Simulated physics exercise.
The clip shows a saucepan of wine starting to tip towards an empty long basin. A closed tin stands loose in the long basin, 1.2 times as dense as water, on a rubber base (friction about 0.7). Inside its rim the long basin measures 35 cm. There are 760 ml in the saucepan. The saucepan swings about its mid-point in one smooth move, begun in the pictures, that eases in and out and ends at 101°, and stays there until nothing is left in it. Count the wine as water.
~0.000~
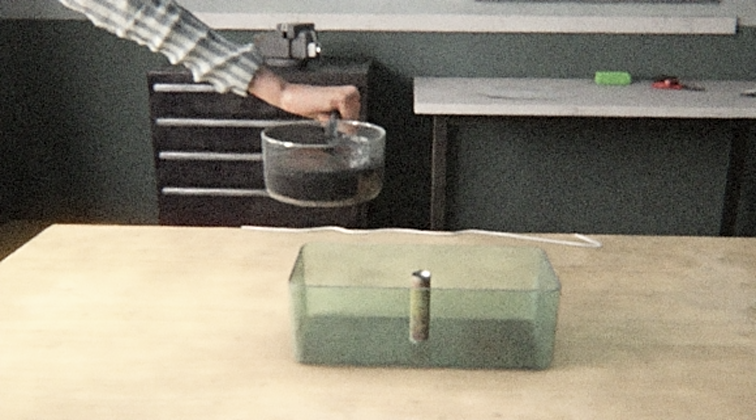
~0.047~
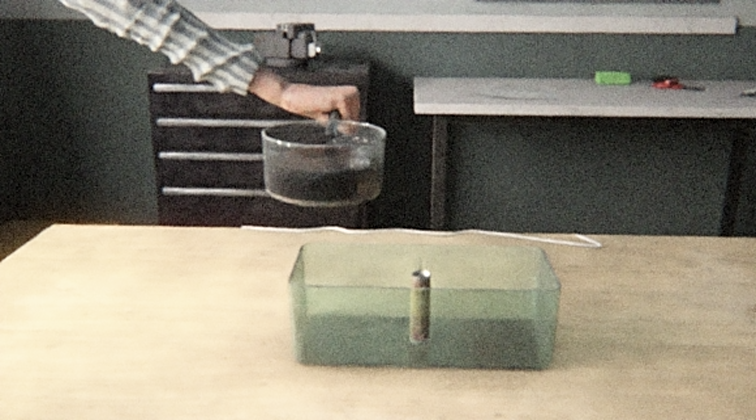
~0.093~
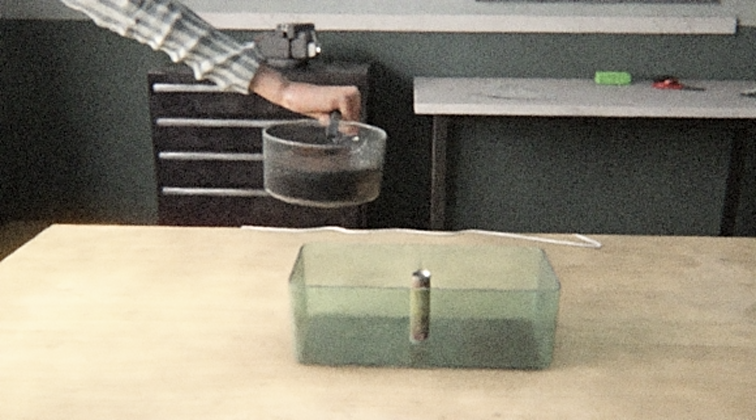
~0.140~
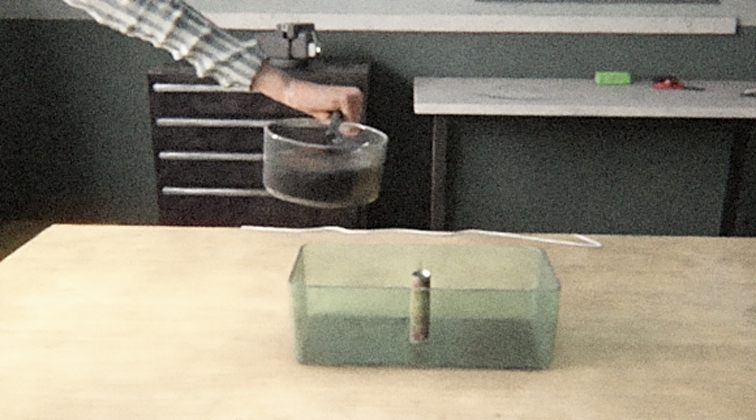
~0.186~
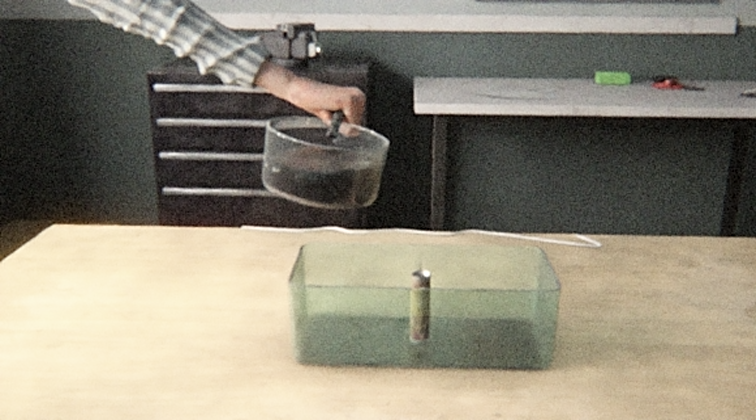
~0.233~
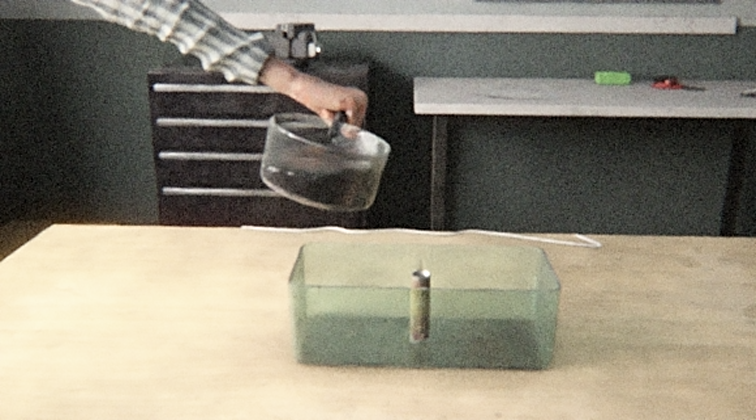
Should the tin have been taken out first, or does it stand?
The tin stays up.
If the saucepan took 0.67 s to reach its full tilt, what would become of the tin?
Then it falls.
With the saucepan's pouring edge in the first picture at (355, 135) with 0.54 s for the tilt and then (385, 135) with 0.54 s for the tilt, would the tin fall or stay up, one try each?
First it topples; then it falls.
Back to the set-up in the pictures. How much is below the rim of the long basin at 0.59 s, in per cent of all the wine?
Some 5 per cent.
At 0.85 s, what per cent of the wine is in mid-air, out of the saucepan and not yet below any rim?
About 12 per cent.
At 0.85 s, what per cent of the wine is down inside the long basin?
Near 72 in a hundred.
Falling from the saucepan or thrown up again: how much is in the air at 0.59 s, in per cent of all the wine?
About 34 per cent.
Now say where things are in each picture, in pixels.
It leans 0°; its right rim is at (384, 135); the wine meets the walls at (268, 158) and (382, 160); the long basin's rim runs from (295, 264) to (552, 269); the tin's top is at (421, 278), in the first frame.
It leans 1°; its right rim is at (385, 136); the wine meets the walls at (268, 158) and (382, 160), in the second frame.
It leans 3°; its right rim is at (385, 138); the wine meets the walls at (268, 157) and (382, 160), in the third frame.
It leans 6°; its right rim is at (387, 141); the wine meets the walls at (269, 157) and (382, 161), in the fourth frame.
It leans 10°; its right rim is at (388, 146); the wine meets the walls at (268, 157) and (382, 162), in the fifth frame.
It leans 15°; its right rim is at (389, 151); the wine meets the walls at (266, 156) and (384, 162), in the sixth frame.
Then, 0.59 s in, the tilt is 72° and 62 per cent is still to pour; the tin stands where it began.
Then, 0.85 s in, the tilt is 100° and 16 per cent is still to pour; the tin stands where it began.
Then, 1.12 s in, the tilt is 101° and 2 per cent is still to pour; the tin leans 7°.
Then, 1.42 s in, the tilt is 101° and 0 per cent is still to pour; the tin stands 1 cm from where it began.
Finally, the tin stands 1 cm from where it began.
